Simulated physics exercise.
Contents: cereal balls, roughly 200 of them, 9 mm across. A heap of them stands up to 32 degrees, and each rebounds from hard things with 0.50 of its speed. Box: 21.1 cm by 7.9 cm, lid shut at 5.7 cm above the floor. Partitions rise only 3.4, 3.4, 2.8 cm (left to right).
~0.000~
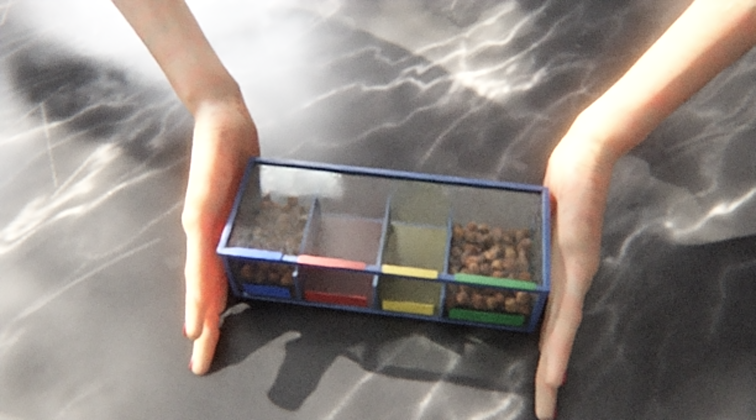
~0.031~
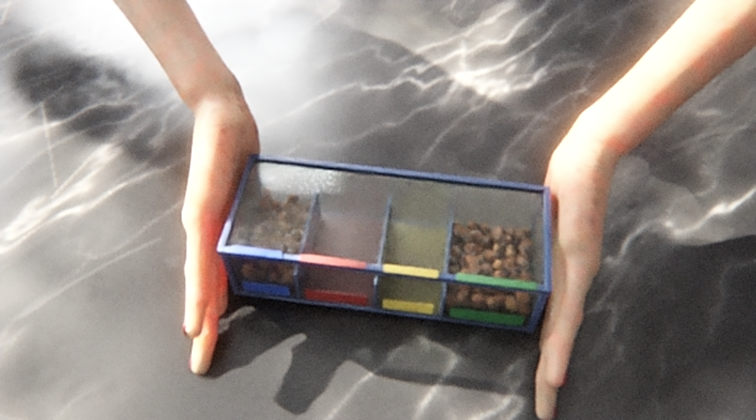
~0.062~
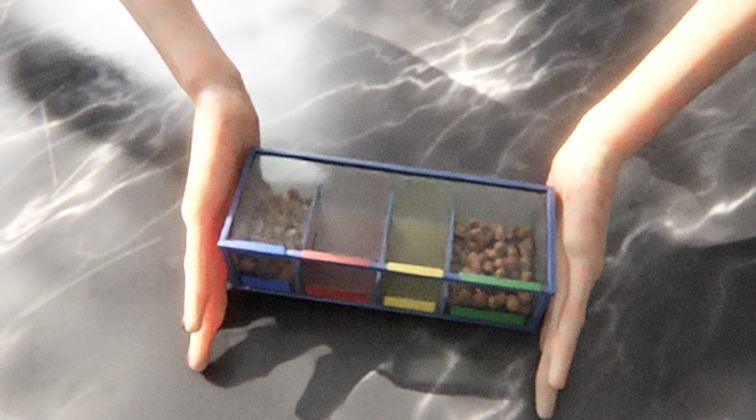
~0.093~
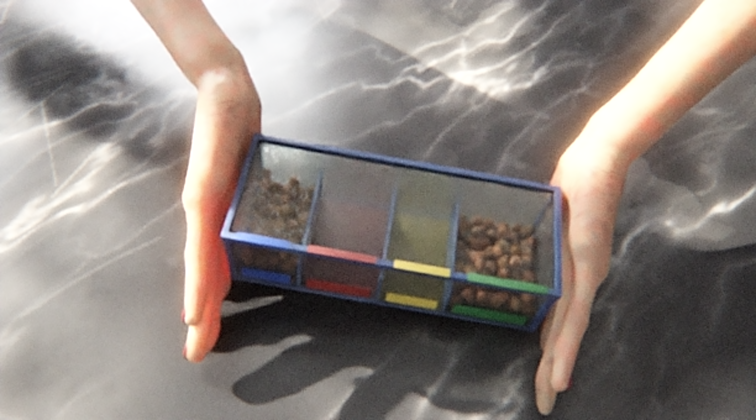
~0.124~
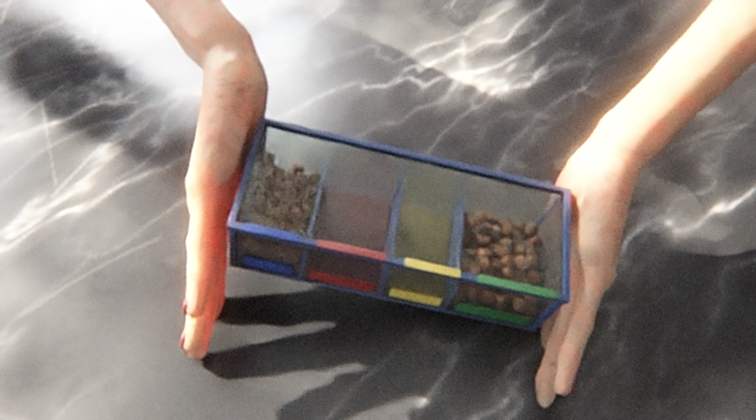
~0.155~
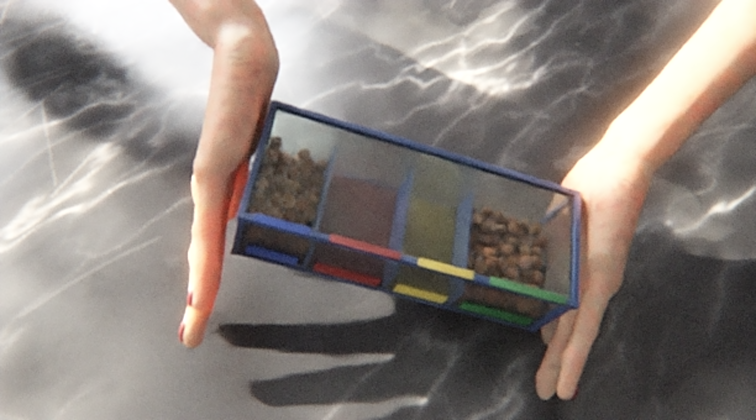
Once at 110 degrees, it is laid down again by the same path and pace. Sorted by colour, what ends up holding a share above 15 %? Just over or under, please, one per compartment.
One by one: Red: Holds a share within the limit; blue: Holds a share within the limit; green: Holds a share past the limit; yellow: Holds a share within the limit.
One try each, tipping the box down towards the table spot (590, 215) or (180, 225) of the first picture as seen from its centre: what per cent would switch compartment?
Near 30 and 55 percent, in that order.
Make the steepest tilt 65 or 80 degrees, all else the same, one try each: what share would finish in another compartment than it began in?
Around 15 and 30 in a hundred, respectively.
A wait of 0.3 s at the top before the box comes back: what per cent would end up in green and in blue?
Final amounts, green 85% and blue 5%.
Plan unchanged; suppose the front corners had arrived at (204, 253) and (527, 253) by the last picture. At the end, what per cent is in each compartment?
Red 20 %; blue 70 %; green 10 %; yellow 5 %.
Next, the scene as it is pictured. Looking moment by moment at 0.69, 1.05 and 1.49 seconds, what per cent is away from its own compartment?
Around 10, then 30, then 30.
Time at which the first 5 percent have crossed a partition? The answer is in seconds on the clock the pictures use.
Reading: T about 0.60 s.
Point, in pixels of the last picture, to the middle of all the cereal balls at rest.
Resting centre estimate: Around (483, 281).
Then, at 0.69 s, tilt 110 degrees; red 10 %, blue 30 %, green 55 %.
After 1.05 s, tilt 47 degrees; red 5 %, blue 10 %, green 75 %, yellow 10 %.
After 1.49 s, tilt 0 degrees; red 5 %, blue 10 %, green 75 %, yellow 10 %.
In the end, at 1.8 s, red 5 %, blue 10 %, green 75 %, yellow 10 %.
